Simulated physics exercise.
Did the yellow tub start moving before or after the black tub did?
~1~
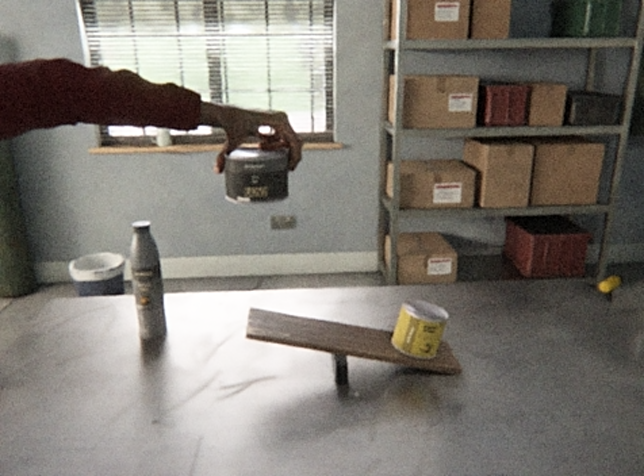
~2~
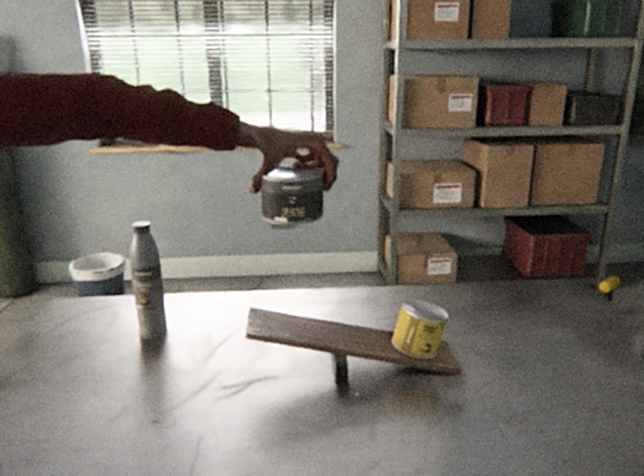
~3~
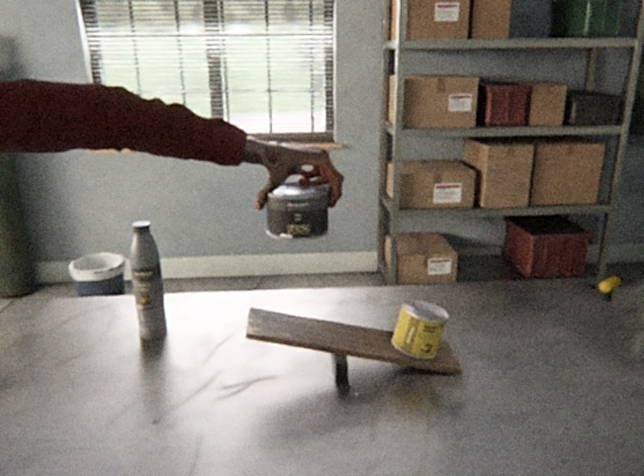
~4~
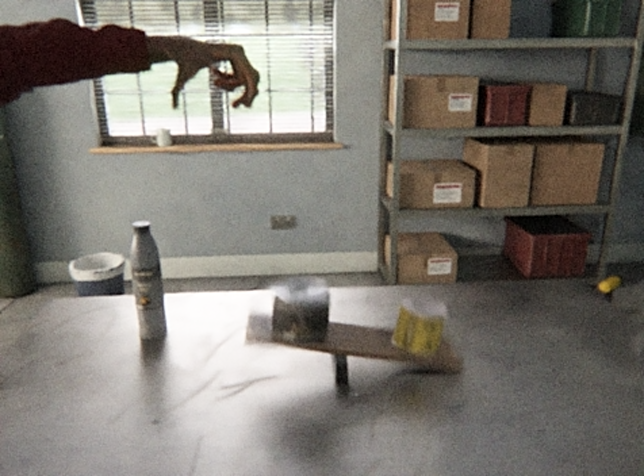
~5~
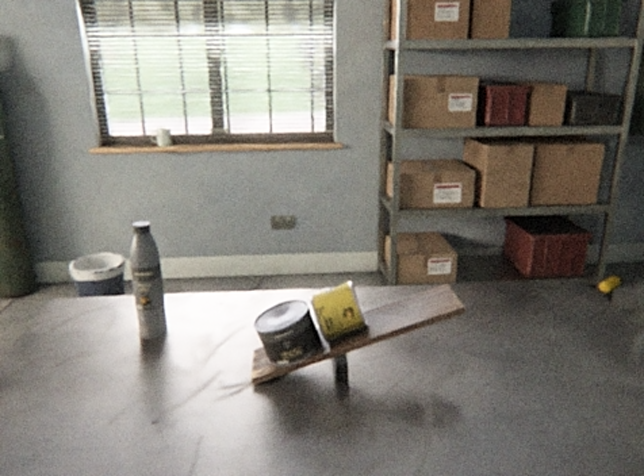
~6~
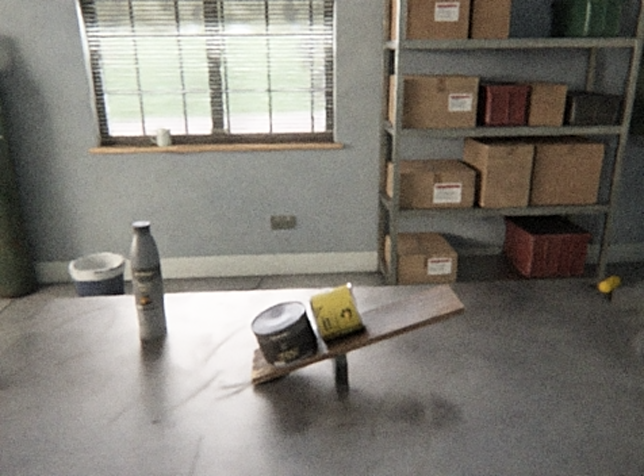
It started after. The black tub was already being moved by the hand while the yellow tub sat still on the plank, and the yellow one shifted only once the black tub had been dropped.
A red-sleeved arm held a black tub over the raised left end of a propped plank, then dropped it. The plank swung over, the yellow tub toppled and ended up against the black one, and the right end stayed in the air.
